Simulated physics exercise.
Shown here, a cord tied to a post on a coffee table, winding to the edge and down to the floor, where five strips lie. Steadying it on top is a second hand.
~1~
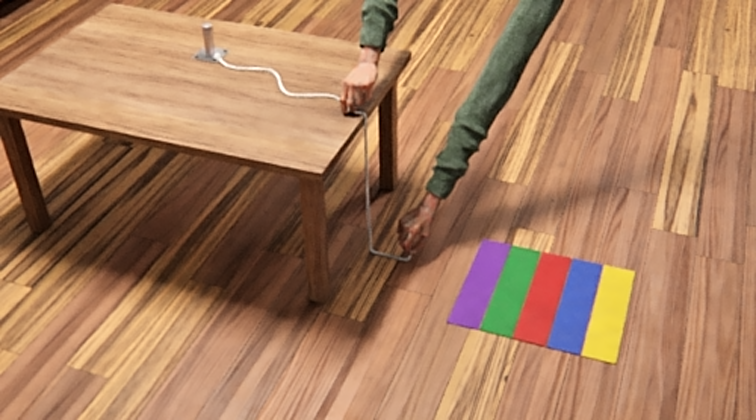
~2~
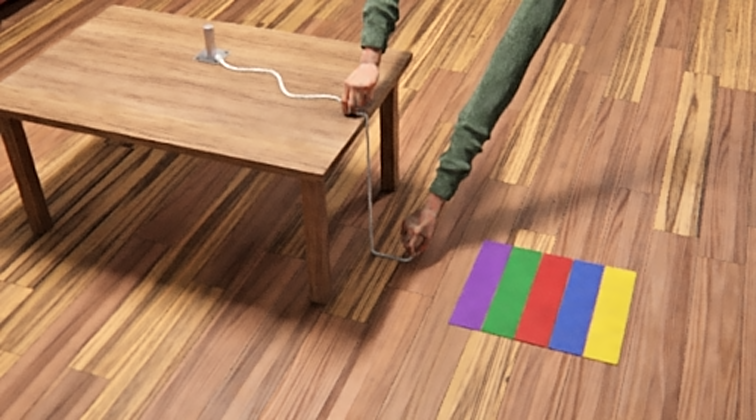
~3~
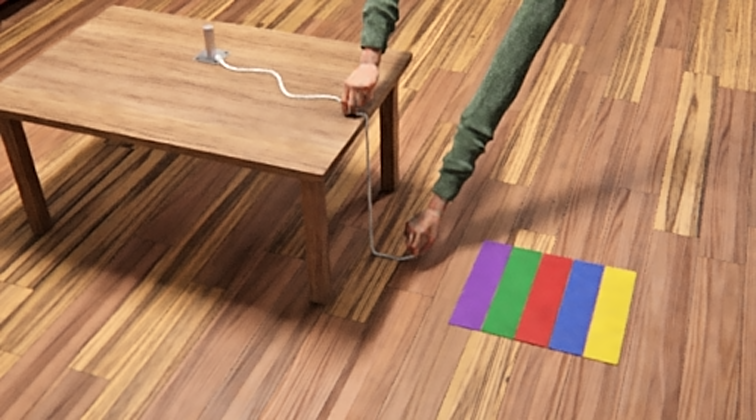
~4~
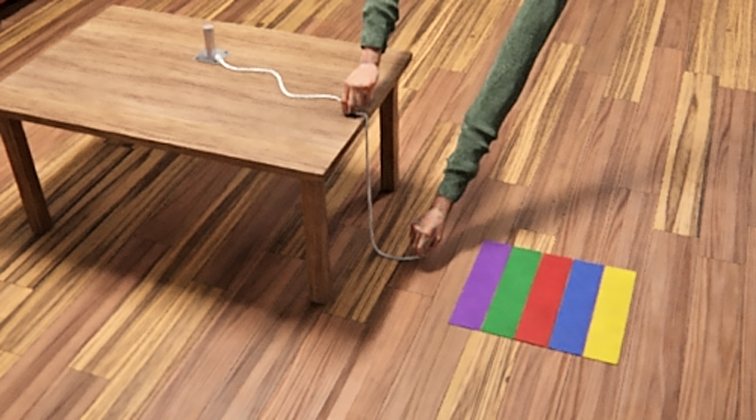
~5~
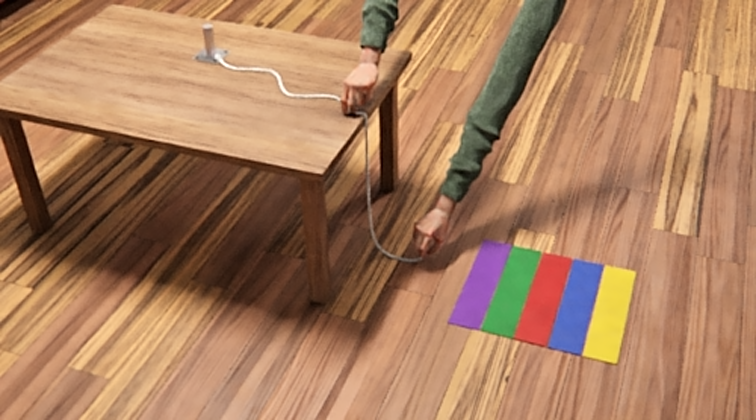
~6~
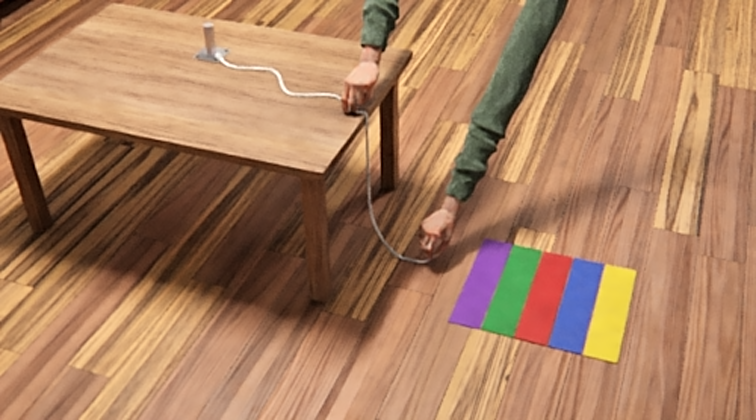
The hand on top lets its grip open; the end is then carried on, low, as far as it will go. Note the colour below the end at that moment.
Colour below: Red.
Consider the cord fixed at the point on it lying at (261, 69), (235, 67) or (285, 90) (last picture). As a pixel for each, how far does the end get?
The three spots are (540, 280), (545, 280) and (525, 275), in that order.
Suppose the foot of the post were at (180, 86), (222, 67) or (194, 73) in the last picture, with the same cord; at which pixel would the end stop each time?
The spots are near (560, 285), (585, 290) and (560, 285).
Soon after, end near (492, 269); over purple.
Then, end near (528, 277); over green.
At full stretch, end near (548, 282); over red. It halts on the red strip.
